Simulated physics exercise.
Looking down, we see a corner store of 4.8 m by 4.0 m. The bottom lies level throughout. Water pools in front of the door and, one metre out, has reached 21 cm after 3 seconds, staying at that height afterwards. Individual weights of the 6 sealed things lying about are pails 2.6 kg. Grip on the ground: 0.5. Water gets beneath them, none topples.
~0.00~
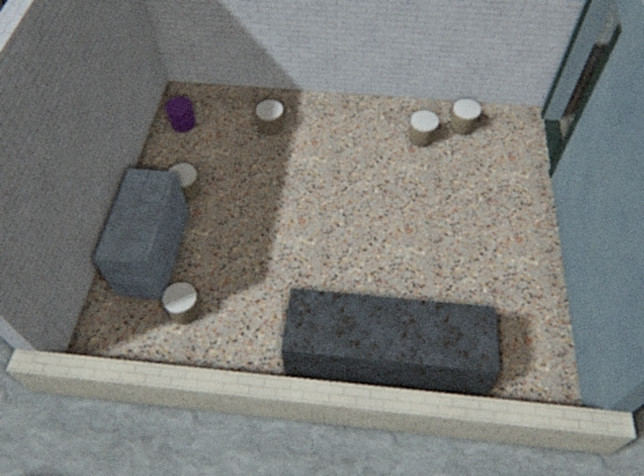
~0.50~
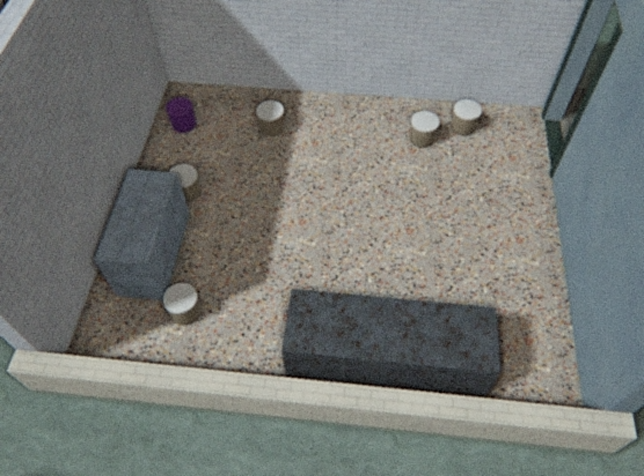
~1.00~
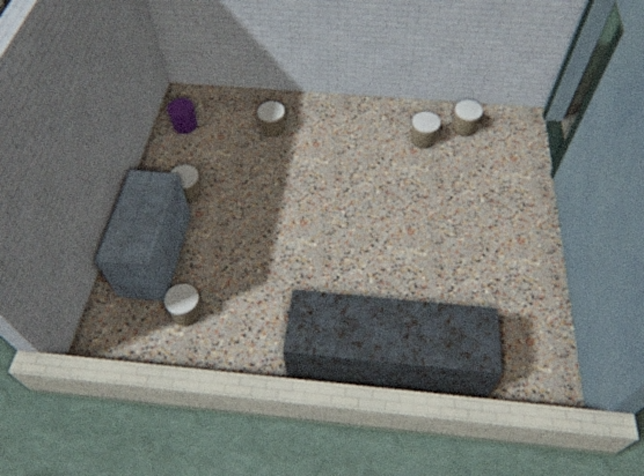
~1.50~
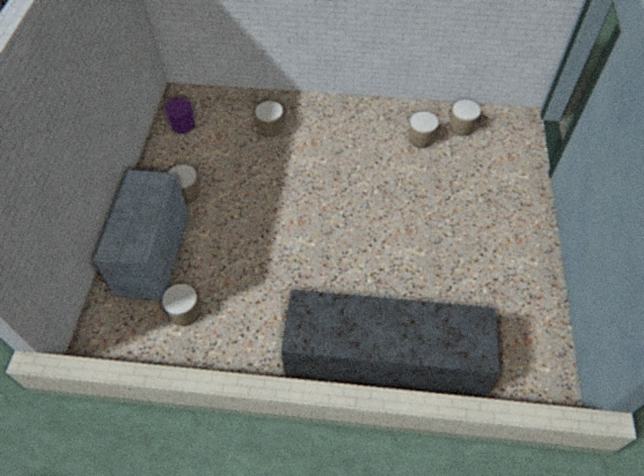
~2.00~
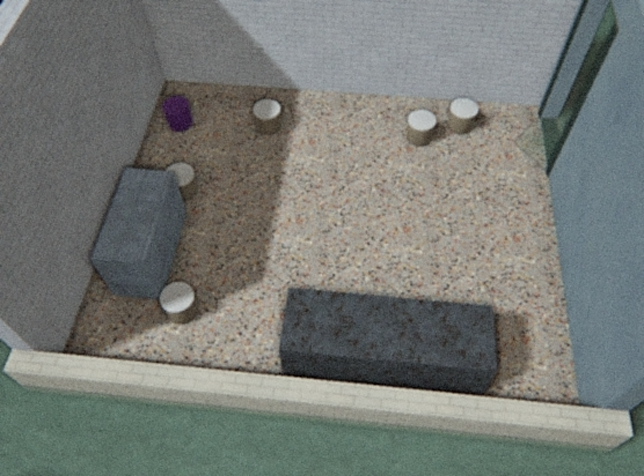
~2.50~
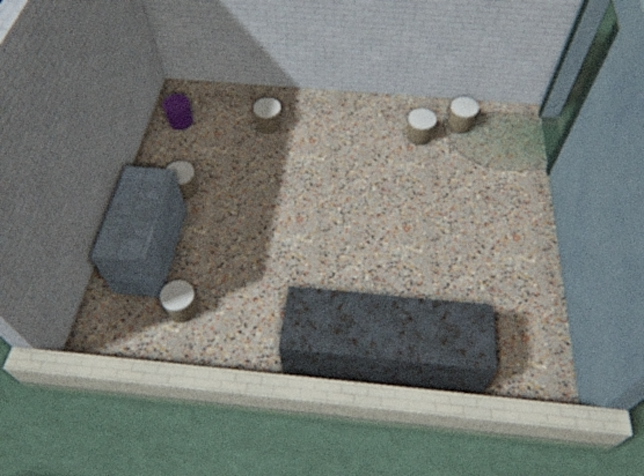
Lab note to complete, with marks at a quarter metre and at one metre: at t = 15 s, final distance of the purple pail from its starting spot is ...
At t = 15 s the distance is above one metre.
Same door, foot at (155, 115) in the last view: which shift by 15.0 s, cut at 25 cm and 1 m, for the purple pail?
Then the purple pail is swept a long way.
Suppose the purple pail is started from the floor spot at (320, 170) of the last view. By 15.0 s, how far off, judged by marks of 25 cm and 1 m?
Well, it gets shoved far.
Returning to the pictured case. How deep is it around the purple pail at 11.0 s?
Close to 10 centimetres.
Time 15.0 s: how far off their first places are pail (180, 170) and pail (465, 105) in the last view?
Respectively 60 and 400 centimetres.
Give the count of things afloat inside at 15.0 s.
6.
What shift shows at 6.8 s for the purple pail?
By that time, close to 40 cm.
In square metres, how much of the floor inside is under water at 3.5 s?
I'd estimate close to 3.5 m2.
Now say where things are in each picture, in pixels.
The first picture shows the purple pail at (179, 106) rests on the ground; water covers 0.0 m2; 0 of 6 have shifted.
The second picture shows the purple pail at (179, 107), on the bottom; water covers 0.0 m2; 0 of 6 have shifted.
The third picture shows the purple pail at (180, 108) rests on the ground; water covers 0.0 m2; 0 of 6 have shifted.
The fourth picture shows the purple pail at (178, 107), on the bottom; water covers 0.0 m2; 0 of 6 have shifted.
The fifth picture shows the purple pail at (176, 105), on the bottom; 0.1 m2 under water; 0 of 6 have shifted.
The sixth picture shows the purple pail at (176, 103), on the bottom; 0.8 m2 under water; 0 of 6 have shifted.
After 3.5 s the purple pail is near (176, 103), 0.0 m from its start, aground; 0 afloat.
After 6.8 s the purple pail is near (155, 120), 0.4 m from its start, afloat; 5 afloat.
After 11.0 s the purple pail is near (170, 178), 1.2 m from its start, afloat; 6 afloat.
After 15.0 s the purple pail is near (182, 338), 3.1 m from its start, afloat; 6 afloat.
